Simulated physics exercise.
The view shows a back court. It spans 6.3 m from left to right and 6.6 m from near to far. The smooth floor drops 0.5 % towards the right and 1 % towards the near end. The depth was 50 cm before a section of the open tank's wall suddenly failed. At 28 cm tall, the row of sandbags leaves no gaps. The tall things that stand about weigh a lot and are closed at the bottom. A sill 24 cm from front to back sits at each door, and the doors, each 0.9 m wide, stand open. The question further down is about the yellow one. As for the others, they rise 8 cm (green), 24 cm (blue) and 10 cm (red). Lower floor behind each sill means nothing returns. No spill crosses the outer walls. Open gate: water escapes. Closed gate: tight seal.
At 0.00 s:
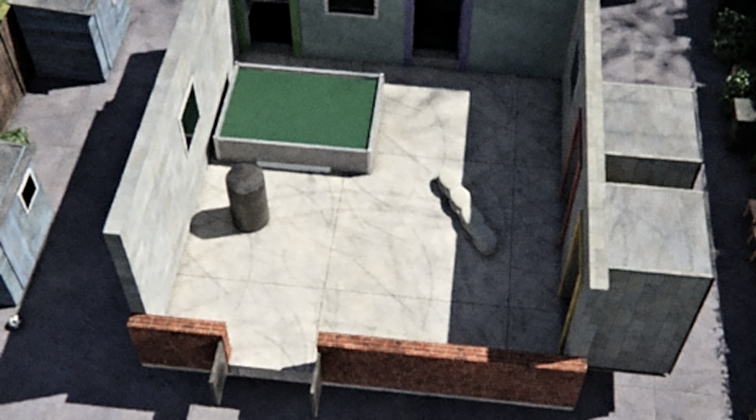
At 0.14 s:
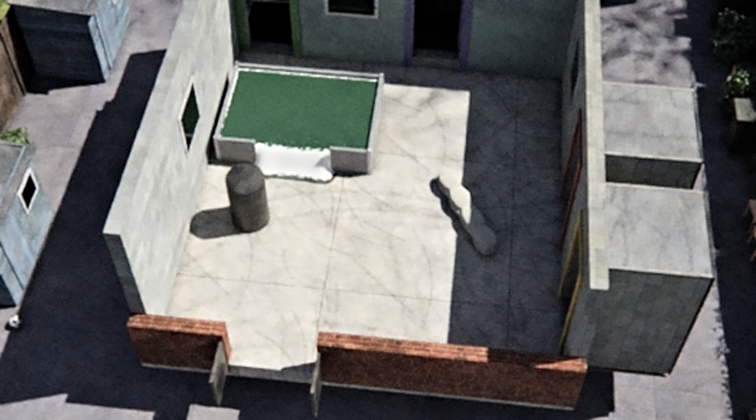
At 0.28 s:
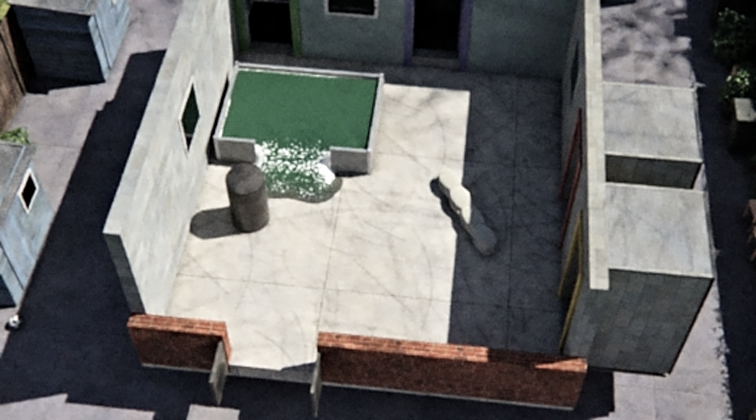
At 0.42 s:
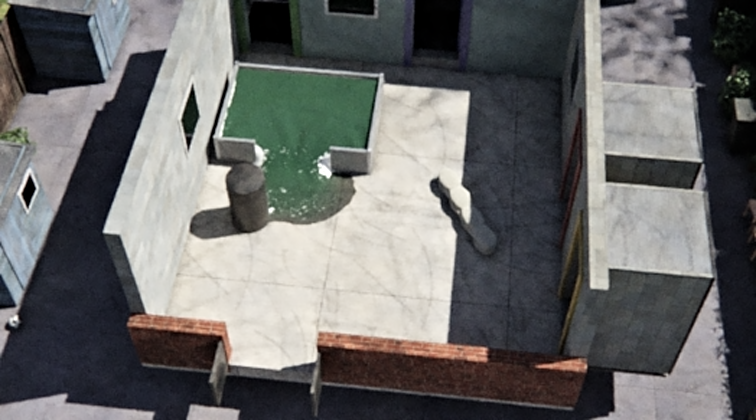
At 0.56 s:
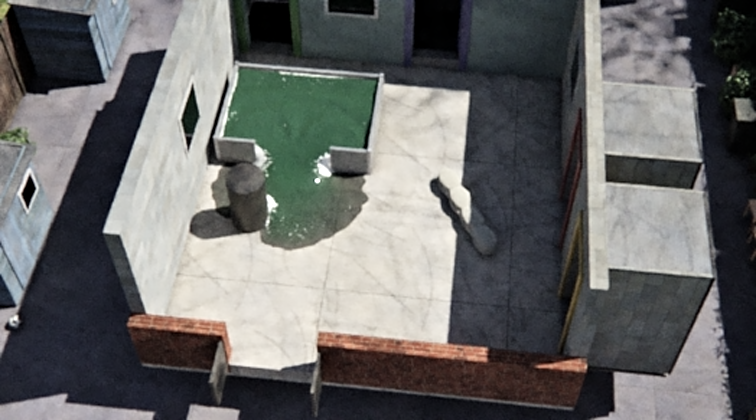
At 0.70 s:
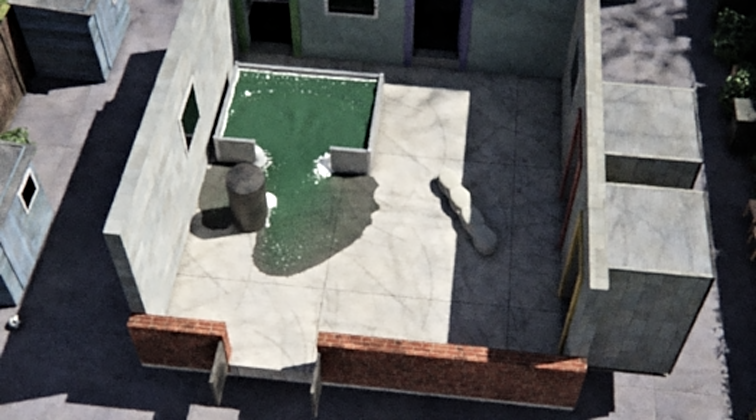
To begin with, green water sits still in an open tank at the back of a walled court. Then a section of its near wall gives way, white froth bursts through the gap, and the water pours out, spreading past a dark, squat cylinder and across the pale floor towards the near end.
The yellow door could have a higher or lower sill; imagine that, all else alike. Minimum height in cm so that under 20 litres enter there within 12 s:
10 cm.
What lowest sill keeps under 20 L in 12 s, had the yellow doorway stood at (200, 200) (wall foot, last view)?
Roughly 16 cm.
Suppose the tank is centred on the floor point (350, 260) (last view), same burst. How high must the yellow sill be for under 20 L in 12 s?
It should be around 14.0 cm high.
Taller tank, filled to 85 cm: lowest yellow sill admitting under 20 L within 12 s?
Then around 21 centimetres.
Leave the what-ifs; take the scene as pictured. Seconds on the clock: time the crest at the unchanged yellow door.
Crest at t of about 4.5 s.
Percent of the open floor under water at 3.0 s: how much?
45 %.
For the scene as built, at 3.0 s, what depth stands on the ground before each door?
Yellow door 0 cm, green door 0 cm, blue door 0 cm, red door 0 cm.
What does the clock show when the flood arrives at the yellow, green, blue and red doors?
Times: Yellow 3.4 s, green 3.4 s, blue 8.5 s, red 4.5 s.
After 1.4 s water covers 25 % of the floor, deepest (36 cm) near (262, 197); it has not reached the yellow door.
After 3.0 s water covers 45 % of the floor, deepest (23 cm) near (262, 197); it has not reached the yellow door.
After 12.0 s water covers 90 % of the floor, deepest (9 cm) near (340, 362); 8 cm at the yellow door, 33 litres in over its 9 cm sill.
At the yellow door as built, the water arrived by 3.4 s and peaked near 14 cm at 4.6 s.
With a sill of 8.5 cm, 40 litres would have come in within the 12 s; with 11.5 cm, 10 litres. So under 20 litres takes about 10 cm.
